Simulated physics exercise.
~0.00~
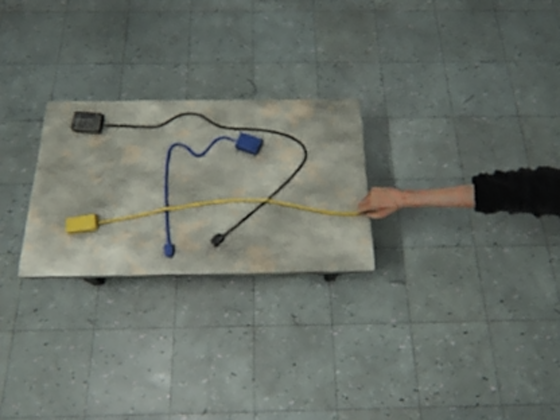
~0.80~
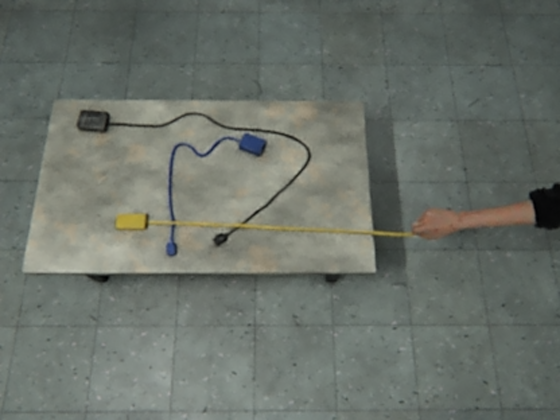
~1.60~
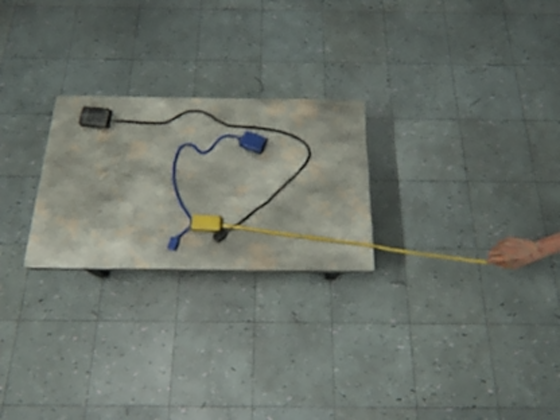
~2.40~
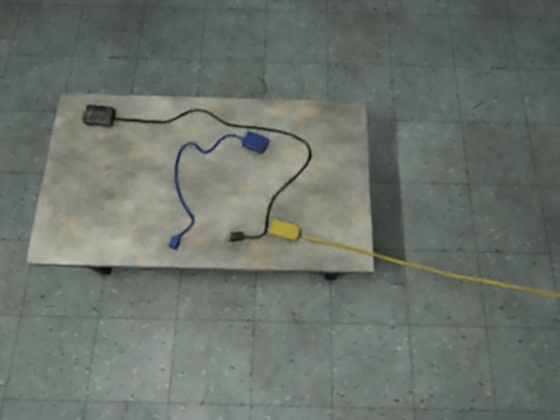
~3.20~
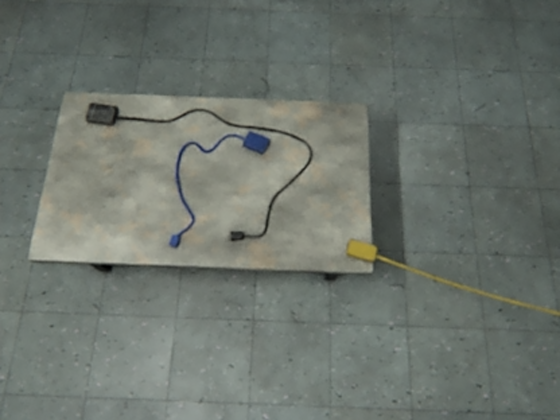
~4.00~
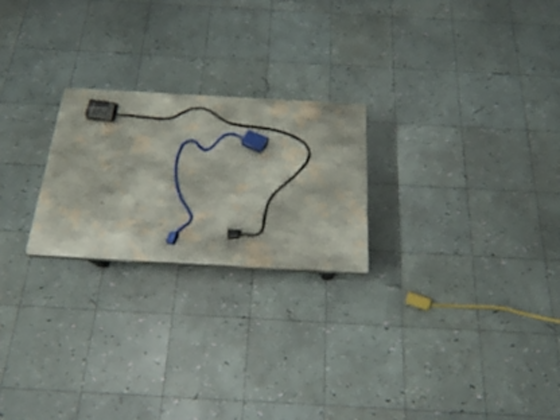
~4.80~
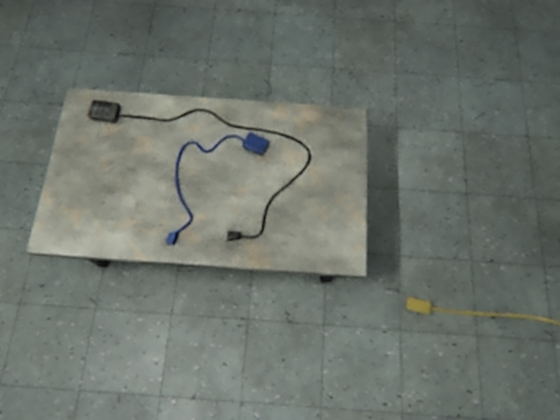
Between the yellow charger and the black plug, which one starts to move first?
The yellow charger starts to move first. The black plug shifts only later, as the yellow charger is dragged past it.
